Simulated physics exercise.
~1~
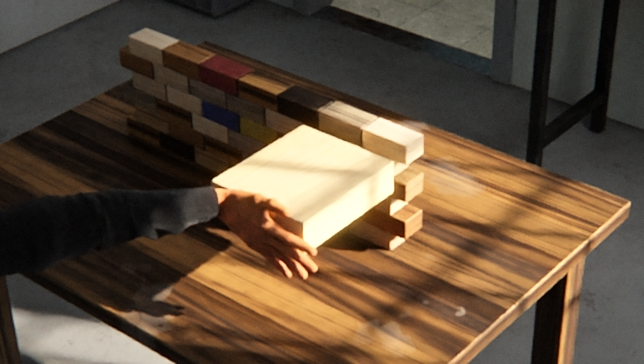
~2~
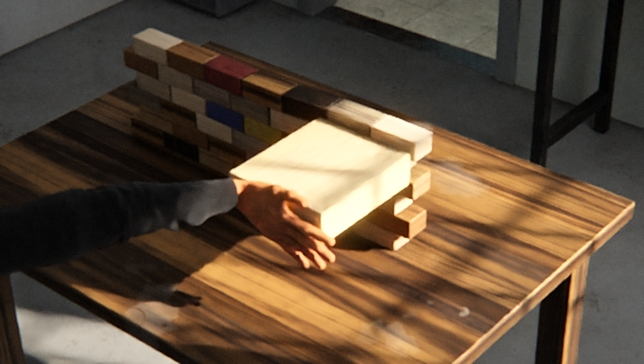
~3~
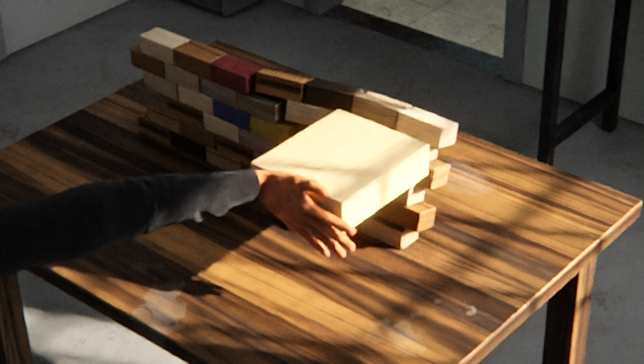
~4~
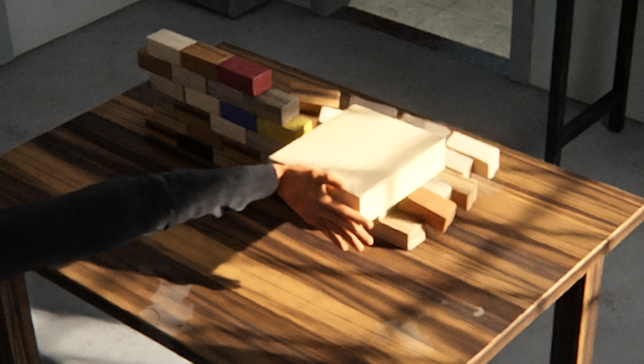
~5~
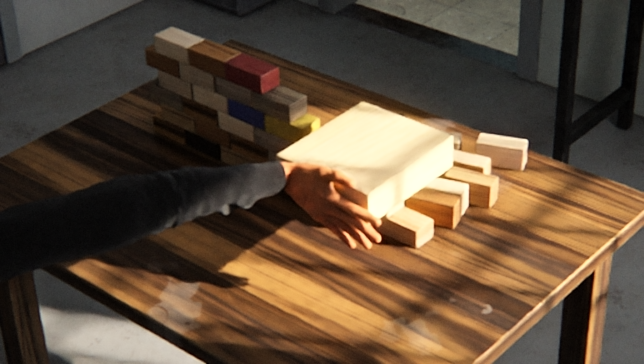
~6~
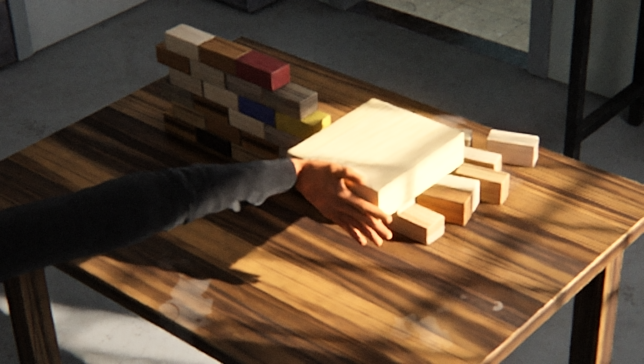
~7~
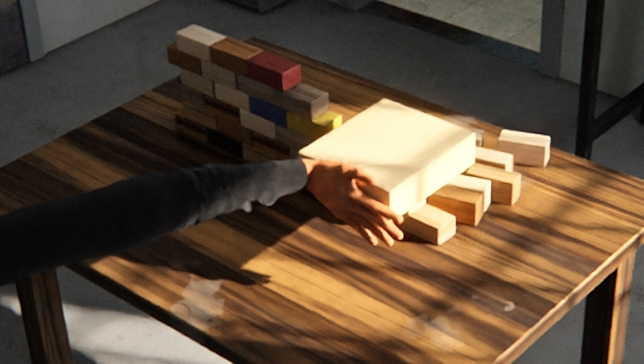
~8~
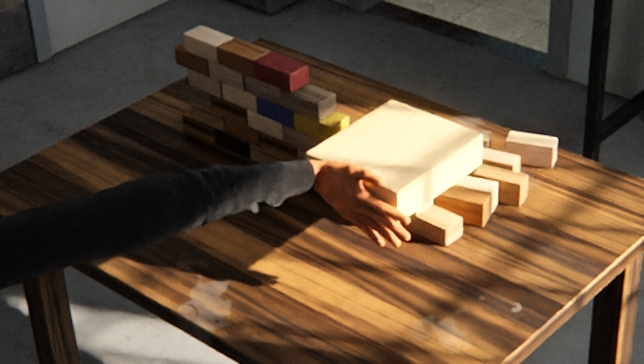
The clip opens on a low wall of wooden toy blocks standing on a sunlit table, with a hand holding a thick, pale block of wood against its face. The hand pushes the pale block into the right part of the wall, and the upper blocks there begin to shift and turn. That section gives way, its blocks tipping and dropping behind and beside the pale block. The hand then halts while the view drifts slightly left. At the end, several blocks lie on the table at the right, while the left part still stands, its red, blue and yellow blocks in place.
